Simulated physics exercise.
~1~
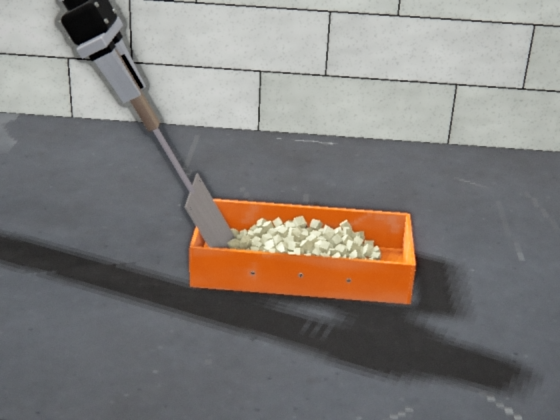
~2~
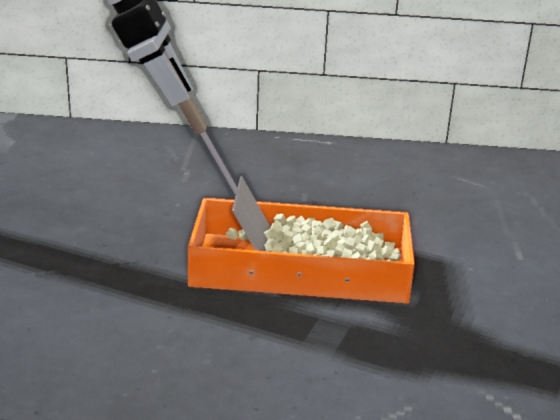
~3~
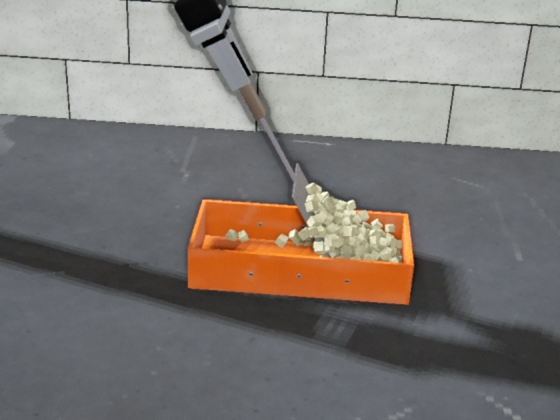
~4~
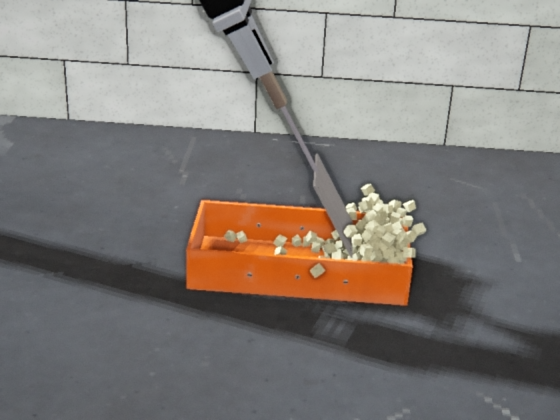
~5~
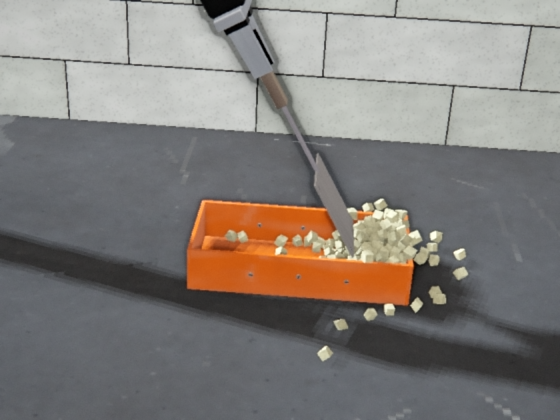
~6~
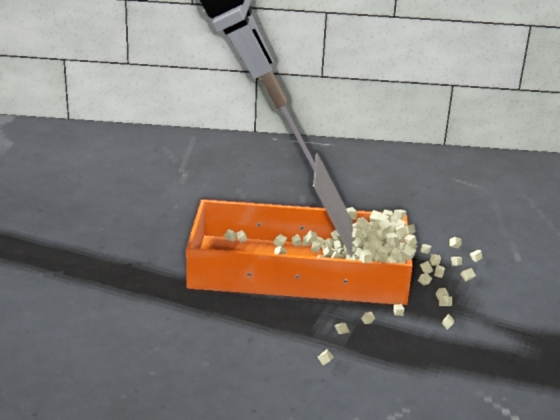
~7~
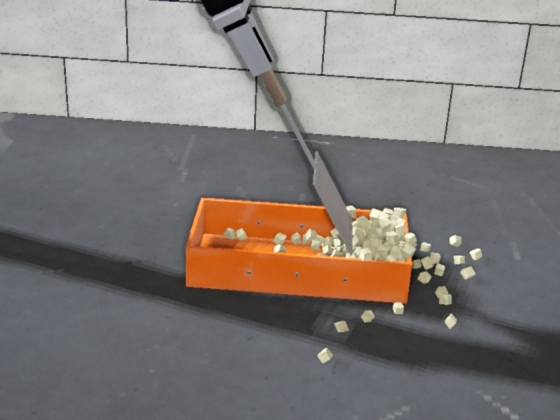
The clip opens on an orange trough holding a heap of small pale vegetable dice, set on a dark grey surface before a white block wall, with a robotic arm's spatula dipped in at its left end. The arm drags the blade to the right, pushing the dice ahead of it. They bunch into a steep pile that rises above the rim on the right side. The blade stops near the right end, and some dice tumble over the edges. The spatula stays still while most dice remain heaped in the trough and a scattering rests on the surface around it.
